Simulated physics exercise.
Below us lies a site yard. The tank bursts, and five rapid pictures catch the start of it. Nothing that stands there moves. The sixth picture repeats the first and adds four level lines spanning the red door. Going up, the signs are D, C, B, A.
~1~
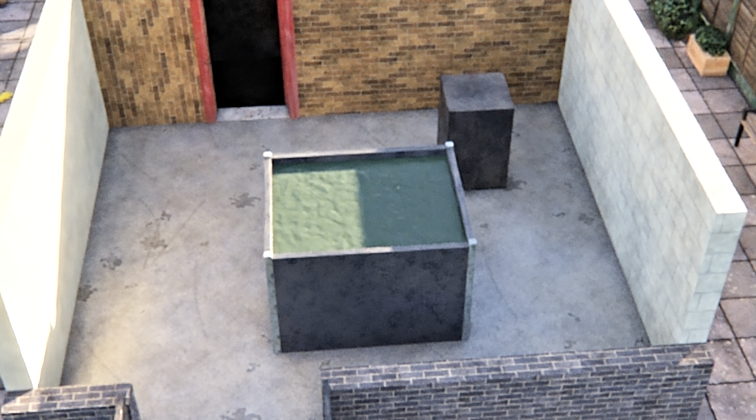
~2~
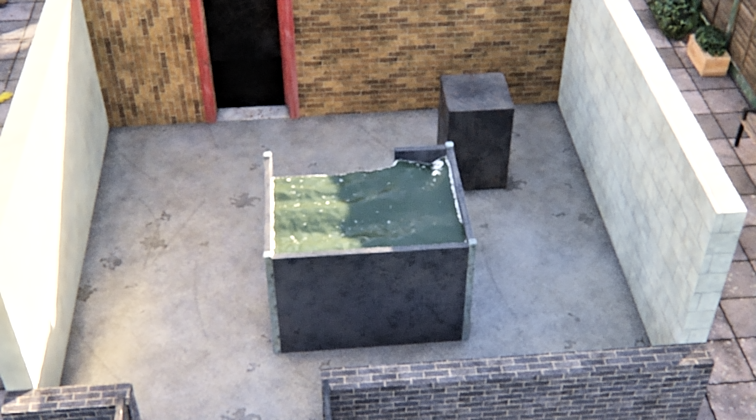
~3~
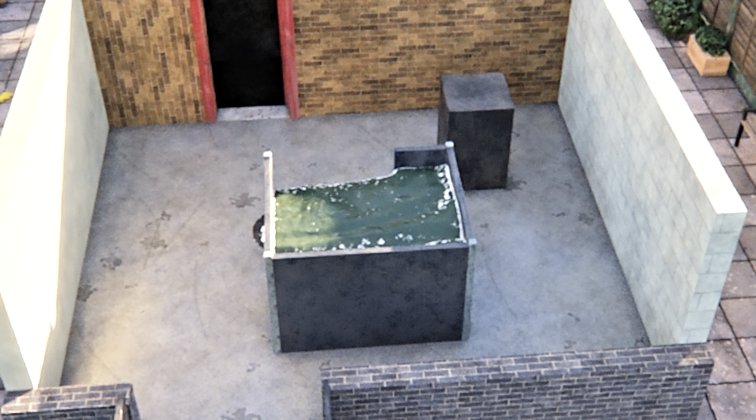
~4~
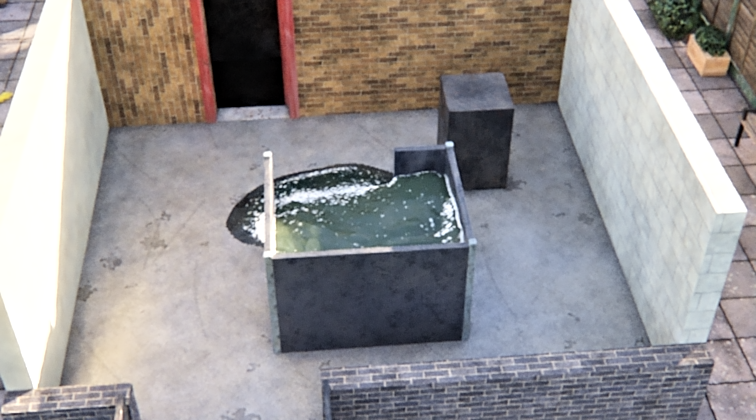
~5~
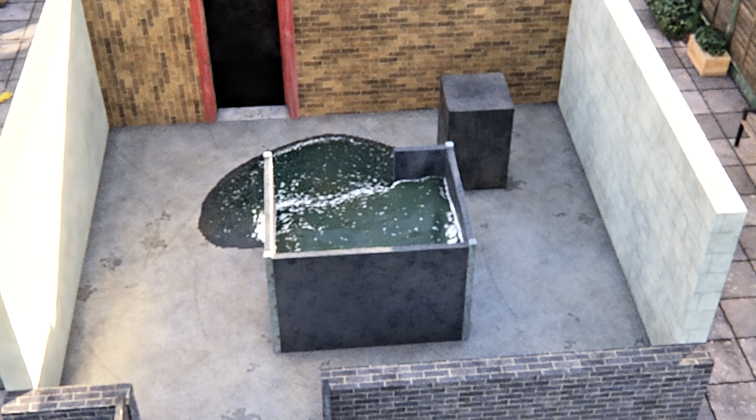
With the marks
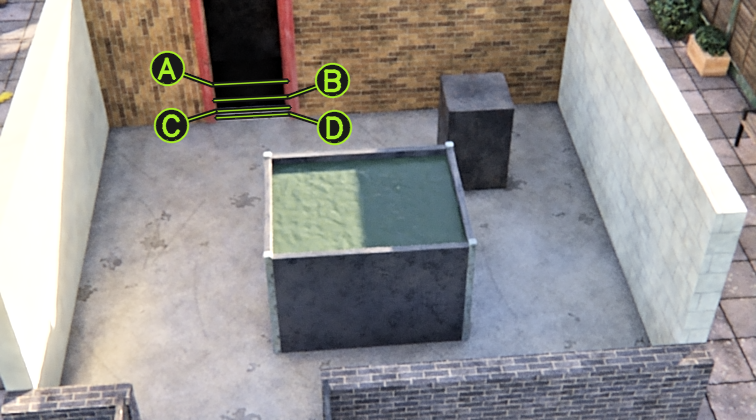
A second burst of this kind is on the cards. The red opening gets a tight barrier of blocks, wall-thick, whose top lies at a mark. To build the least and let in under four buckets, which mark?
The answer is height A.
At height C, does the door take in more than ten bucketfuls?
Yes, clearly.
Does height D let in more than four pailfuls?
Yes, it does.
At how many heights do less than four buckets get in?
One of them.
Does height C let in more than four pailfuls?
Yes, it does.
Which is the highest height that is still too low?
It is B.
On the marked copy, A at (249, 82); B at (251, 98); C at (252, 109); D at (253, 115); from the bottom up D, C, B, A.
With A, a splash gets over, under a bucket.
With B, about 12 bucketfuls get in.
With C, dozens of bucketfuls pour in.
With D, dozens of bucketfuls pour in.
